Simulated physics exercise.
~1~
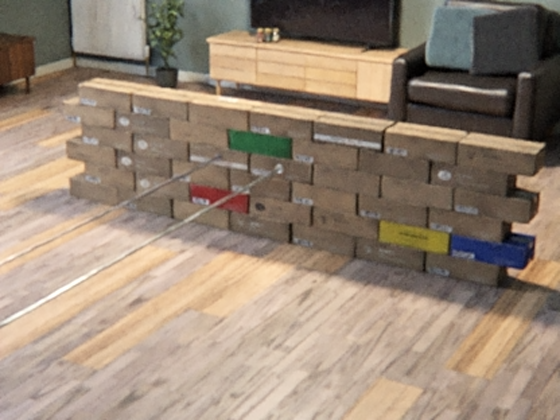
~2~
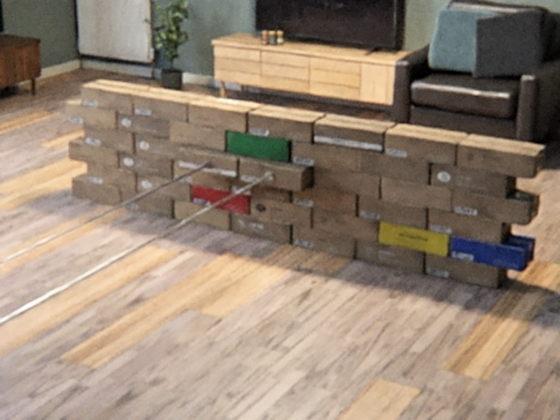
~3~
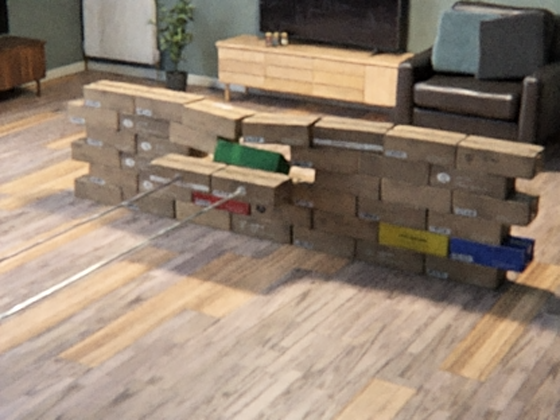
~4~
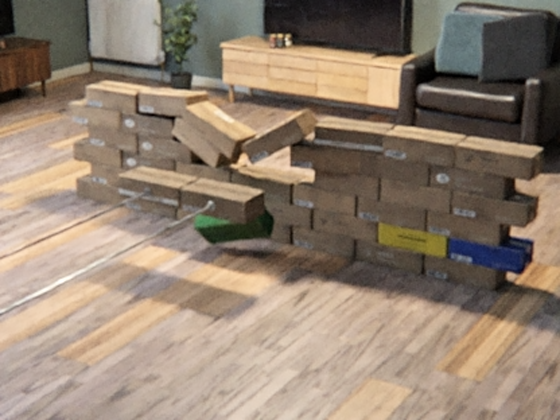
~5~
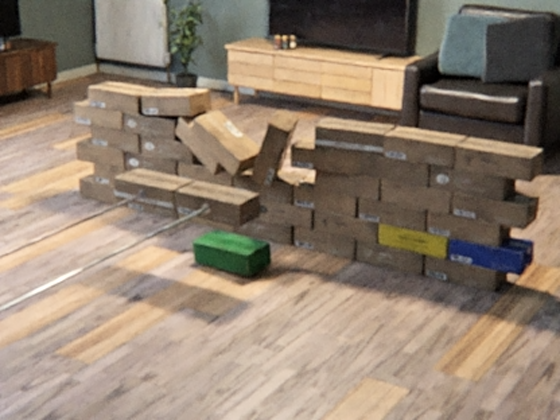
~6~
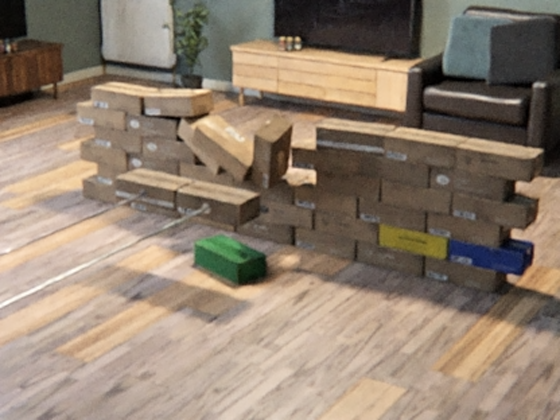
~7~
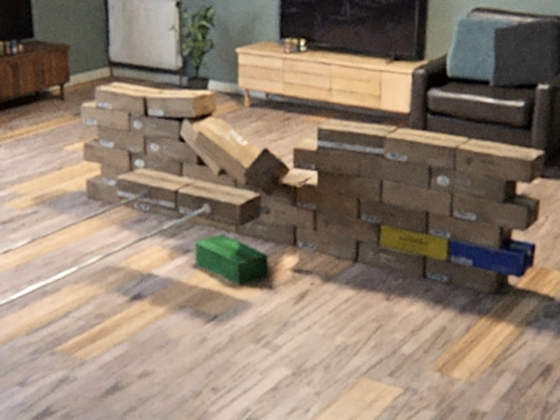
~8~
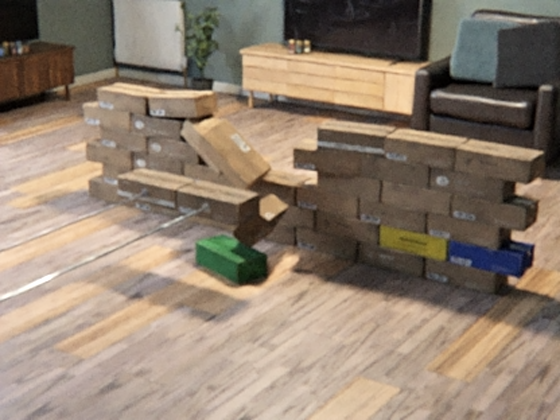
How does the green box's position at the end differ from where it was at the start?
At the start the green box is set high in the wall, near the top and left of the middle. By the end it lies on the wooden floor in front of the wall, lower and slightly farther left.
